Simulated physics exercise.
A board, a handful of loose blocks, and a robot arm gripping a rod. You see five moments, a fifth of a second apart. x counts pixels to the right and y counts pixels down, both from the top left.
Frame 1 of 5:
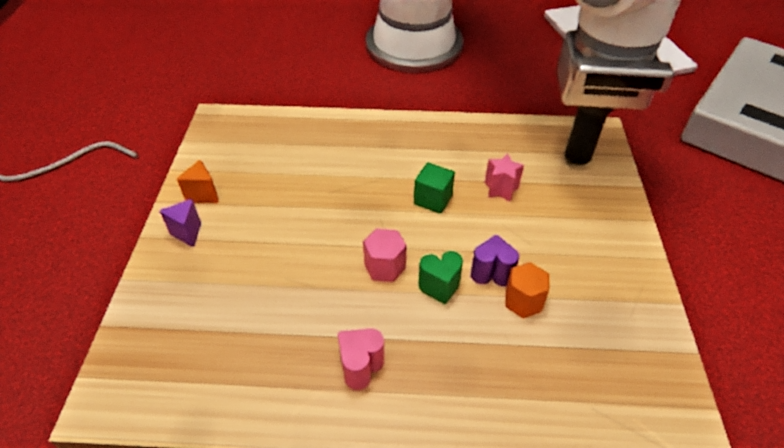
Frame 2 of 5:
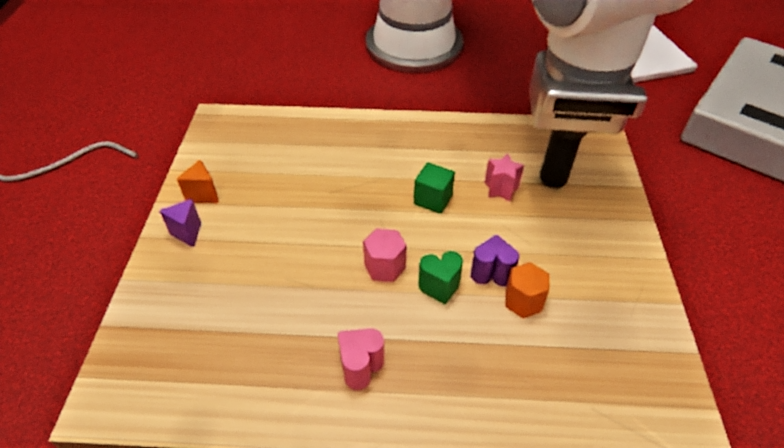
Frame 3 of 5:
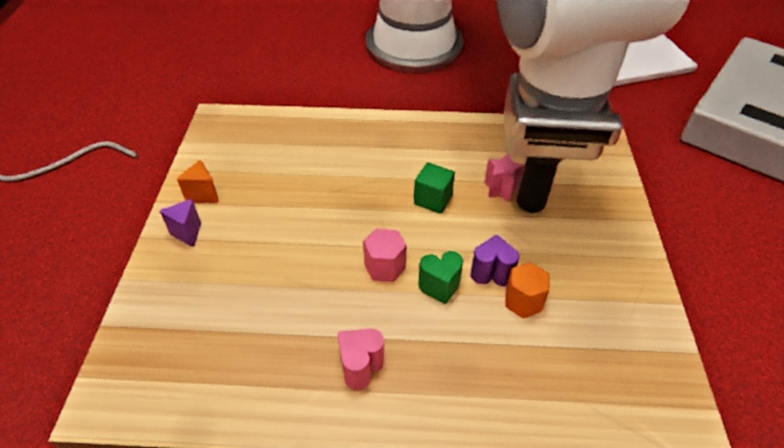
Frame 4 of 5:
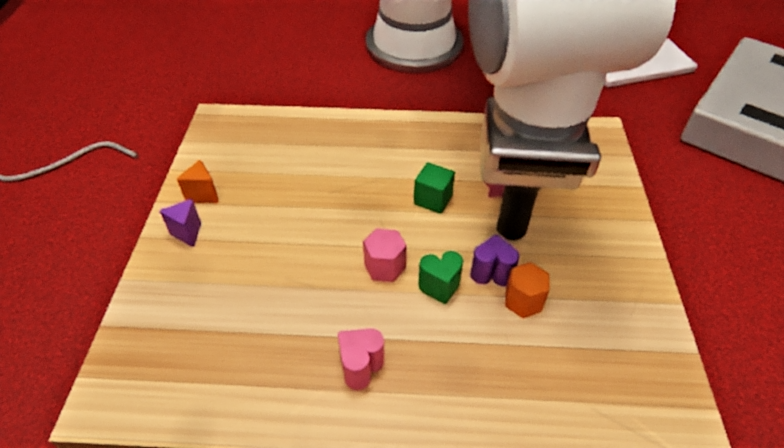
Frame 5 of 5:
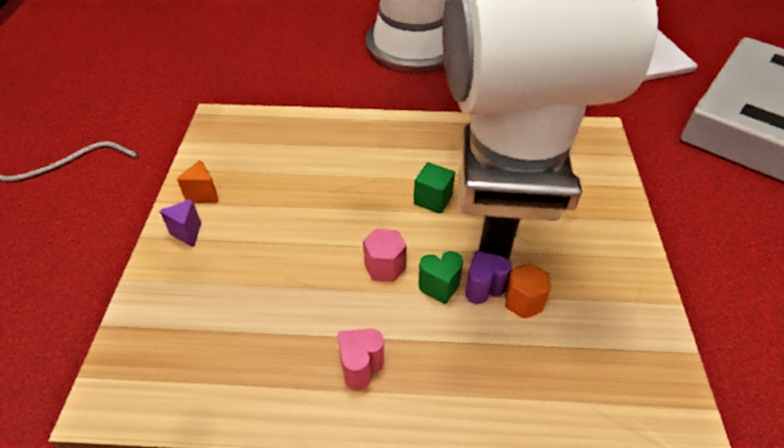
On a wooden board, a robot arm moves its black rod down-left and nudges the purple heart-shaped block.
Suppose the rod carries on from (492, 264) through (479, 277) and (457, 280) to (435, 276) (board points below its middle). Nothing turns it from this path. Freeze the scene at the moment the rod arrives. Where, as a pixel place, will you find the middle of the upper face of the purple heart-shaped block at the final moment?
It is at (476, 285).
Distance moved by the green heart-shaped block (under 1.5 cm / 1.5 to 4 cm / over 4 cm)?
Result: 1.5-4 cm.
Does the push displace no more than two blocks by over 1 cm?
That would be a yes.
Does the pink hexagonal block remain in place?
Yes.
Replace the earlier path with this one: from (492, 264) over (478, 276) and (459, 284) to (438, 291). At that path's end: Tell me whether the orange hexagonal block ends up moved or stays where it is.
It is left in place.
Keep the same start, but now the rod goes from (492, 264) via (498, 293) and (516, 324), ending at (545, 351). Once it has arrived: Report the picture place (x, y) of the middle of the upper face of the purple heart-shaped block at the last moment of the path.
At (481, 299).
On the path given first. Halfway along, rod at (469, 273); green heart-shaped block at (435, 266); purple heart-shaped block at (476, 285), turned 20° anticlockwise.
At the end, rod at (436, 269); pink hexagonal block still; green heart-shaped block at (409, 271), turned 40° anticlockwise; purple heart-shaped block at (476, 285), turned 20° anticlockwise; orange hexagonal block still.
